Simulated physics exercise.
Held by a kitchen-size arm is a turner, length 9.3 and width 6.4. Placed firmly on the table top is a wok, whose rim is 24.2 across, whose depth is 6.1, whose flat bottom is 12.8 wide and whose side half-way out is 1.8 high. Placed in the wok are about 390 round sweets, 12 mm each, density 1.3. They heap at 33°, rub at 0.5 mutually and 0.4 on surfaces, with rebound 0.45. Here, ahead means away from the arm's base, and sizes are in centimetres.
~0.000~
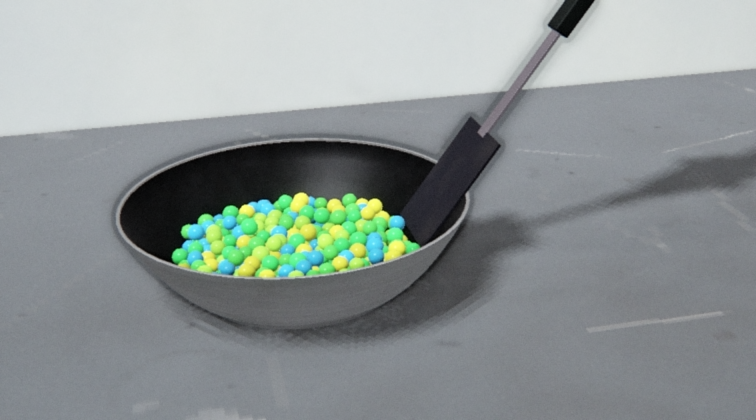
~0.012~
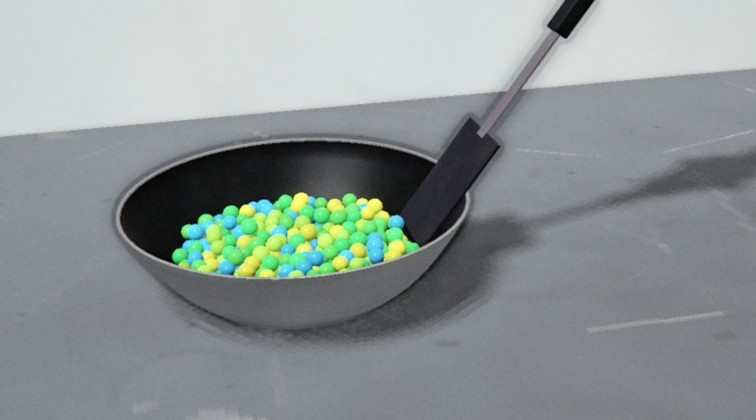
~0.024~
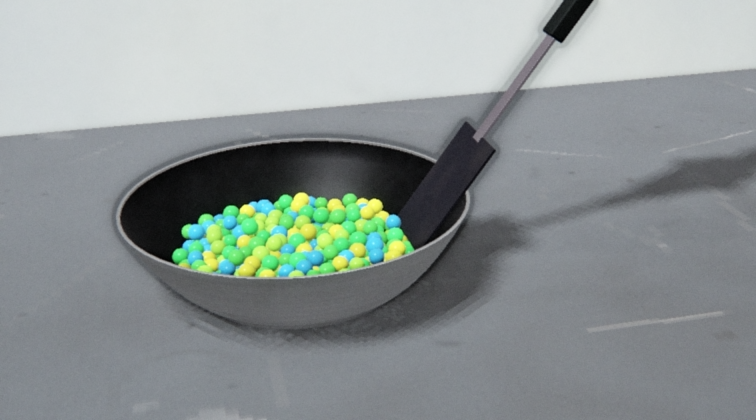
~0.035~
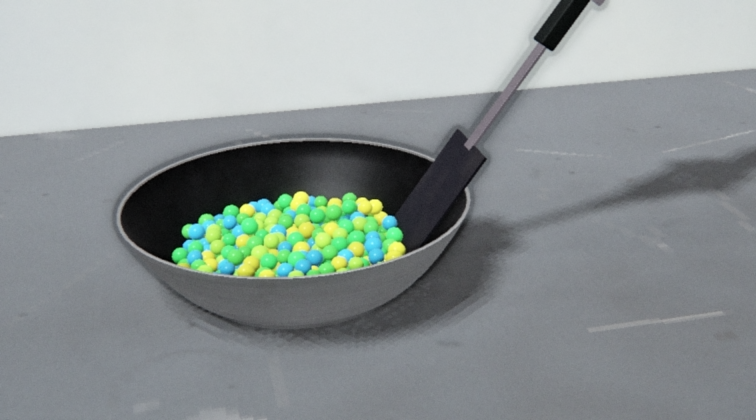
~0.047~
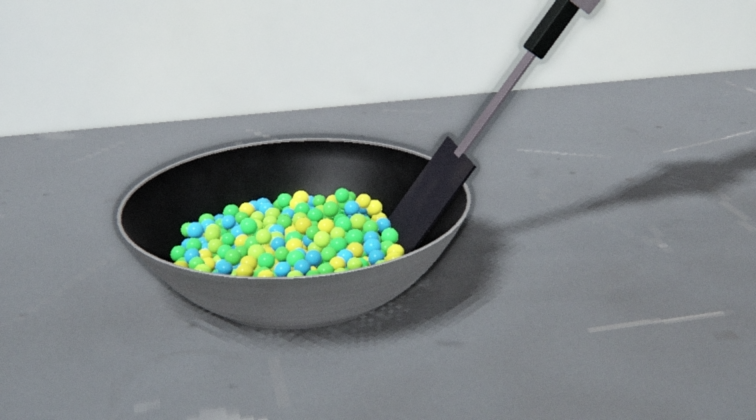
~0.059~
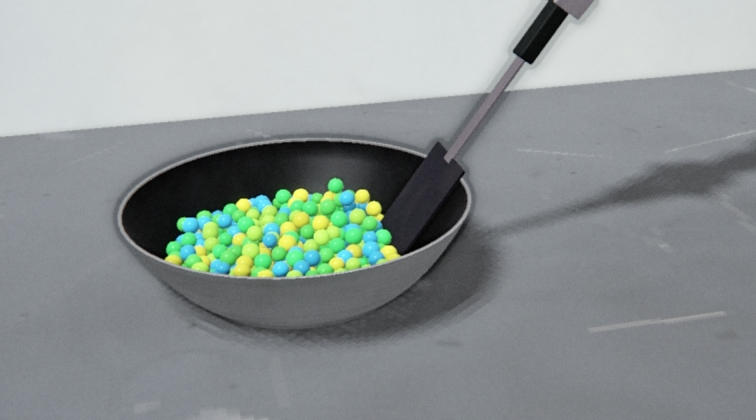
On a scratched gray surface, a dark, flat-bladed tool leaned into a wide pan of green, yellow and blue balls, then slid slowly down and left, nudging the pile slightly left and up.
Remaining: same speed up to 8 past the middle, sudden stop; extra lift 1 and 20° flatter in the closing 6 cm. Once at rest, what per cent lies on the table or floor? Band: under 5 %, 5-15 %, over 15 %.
5-15 %.
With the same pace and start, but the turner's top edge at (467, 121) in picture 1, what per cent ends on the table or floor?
Roughly 15%.
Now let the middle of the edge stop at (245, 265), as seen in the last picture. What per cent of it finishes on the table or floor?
Around 0 percent.
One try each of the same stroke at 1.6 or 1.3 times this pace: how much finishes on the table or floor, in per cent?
Roughly 20 per cent on the first try and 15 per cent on the second.
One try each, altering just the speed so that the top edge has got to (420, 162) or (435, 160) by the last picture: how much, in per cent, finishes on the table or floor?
Try one roughly 30 per cent; try two roughly 20 per cent.
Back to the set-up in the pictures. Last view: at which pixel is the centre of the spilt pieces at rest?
Around (57, 285).
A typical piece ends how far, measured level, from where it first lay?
I'd put it at close to 3 centimetres.
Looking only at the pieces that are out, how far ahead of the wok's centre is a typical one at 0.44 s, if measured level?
Roughly 16 centimetres ahead.
After 0.13 s, sloping 53°, highest piece 8 above the table; 393 in the wok.
After 0.20 s, sloping 46°, highest piece 7 above the table; 393 in the wok.
After 0.44 s, sloping 33°, highest piece 7 above the table; 361 in the wok, 29 on the table or floor, 3 on the blade or in flight.
After 1.49 s, sloping 33°, highest piece 7 above the table; 361 in the wok, 32 on the table or floor.
At rest, 361 in the wok, 32 on the table or floor. That is 8 % on the table or floor.
